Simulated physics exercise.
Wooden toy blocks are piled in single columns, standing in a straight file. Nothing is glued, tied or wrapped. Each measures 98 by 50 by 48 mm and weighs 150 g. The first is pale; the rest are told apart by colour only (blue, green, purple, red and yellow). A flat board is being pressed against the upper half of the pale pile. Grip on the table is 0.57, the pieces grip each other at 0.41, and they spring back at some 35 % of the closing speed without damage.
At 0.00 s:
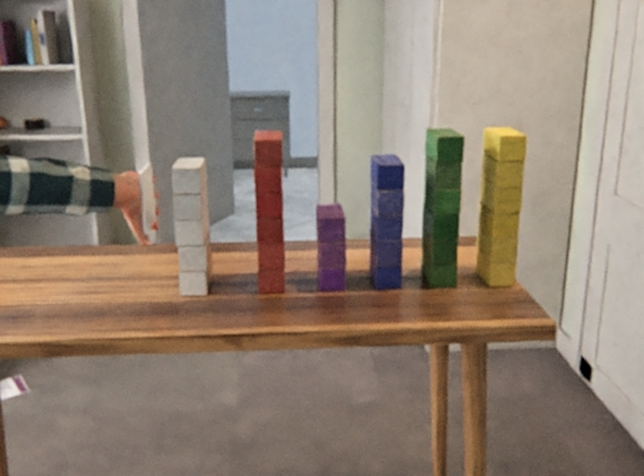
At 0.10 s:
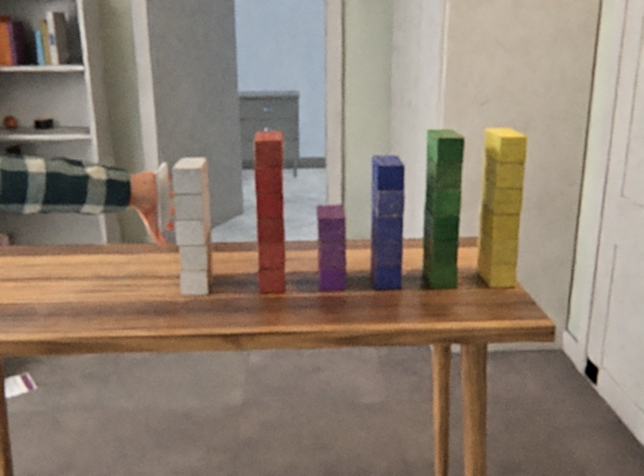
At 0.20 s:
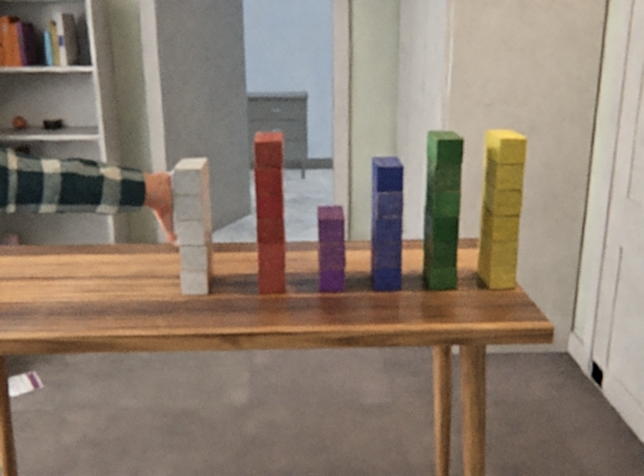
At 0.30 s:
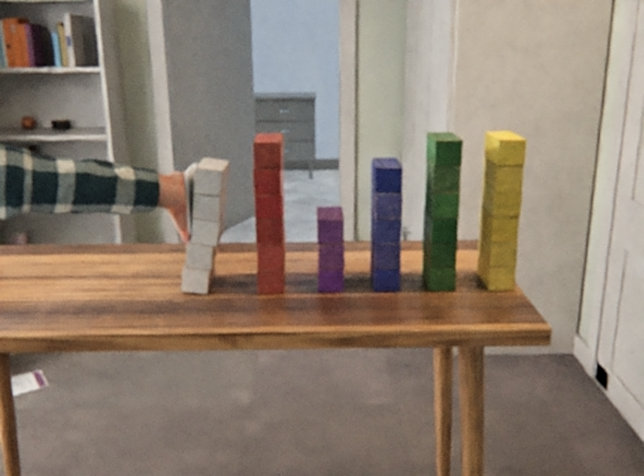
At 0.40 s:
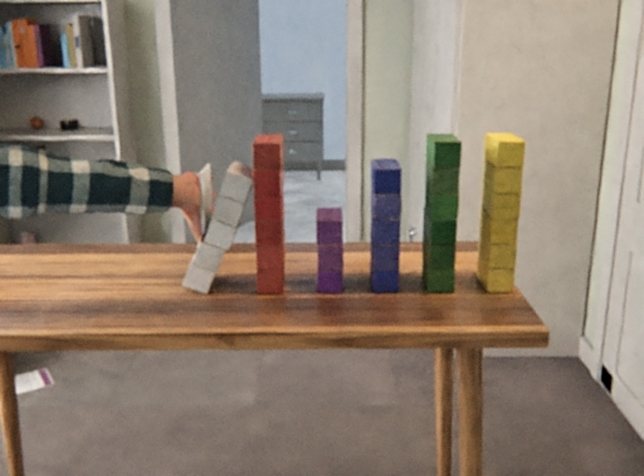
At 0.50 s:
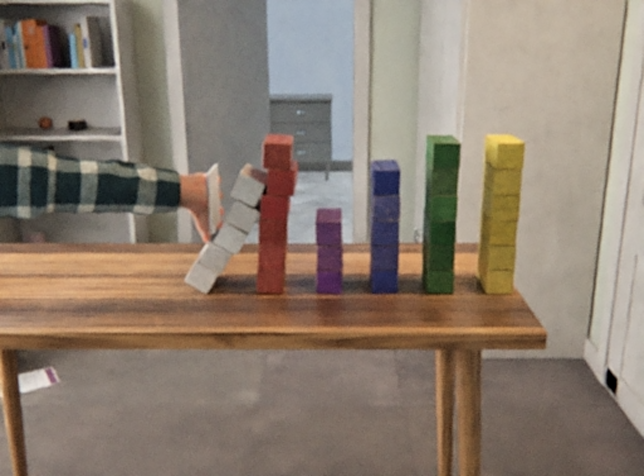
A hand in a dark green and white checked sleeve presses a flat pale board rightward against the upper part of a white block column on a wooden table, seen from the front by a slightly shifting camera in a room with a bookshelf. Red, short purple, blue, green and yellow columns stand in a row to its right. The white column leans right until it touches the red one, whose upper blocks shift slightly.
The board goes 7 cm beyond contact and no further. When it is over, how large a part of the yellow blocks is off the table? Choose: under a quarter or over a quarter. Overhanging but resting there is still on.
The part is more than a quarter.
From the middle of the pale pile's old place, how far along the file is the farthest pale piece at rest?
About 22 cm.
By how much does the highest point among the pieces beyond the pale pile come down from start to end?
Some 11 cm lower.
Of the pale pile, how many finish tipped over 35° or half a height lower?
5 of them.
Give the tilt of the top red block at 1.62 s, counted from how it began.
Some 40°.
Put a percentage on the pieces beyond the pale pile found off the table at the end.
About 40 per cent.
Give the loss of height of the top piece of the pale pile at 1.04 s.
Roughly 10 cm.
Around 1.04 s, 5 of the pale pile down; none of the 6 yellow blocks off the table (0 of 26 in all colours); top yellow block unmoved; top purple block tipped 26°, 22 mm lower.
Around 1.62 s, 5 of the pale pile down; 5 of the 6 yellow blocks off the table (8 of 26 in all colours); top yellow block on its side; top green block tipped 67°, 51 cm lower.
Finally (2.0 s), 5 of the pale pile down; 5 of the 6 yellow blocks off the table (10 of 26 in all colours); top yellow block on its side; top green block on its side. That is 83 per cent.
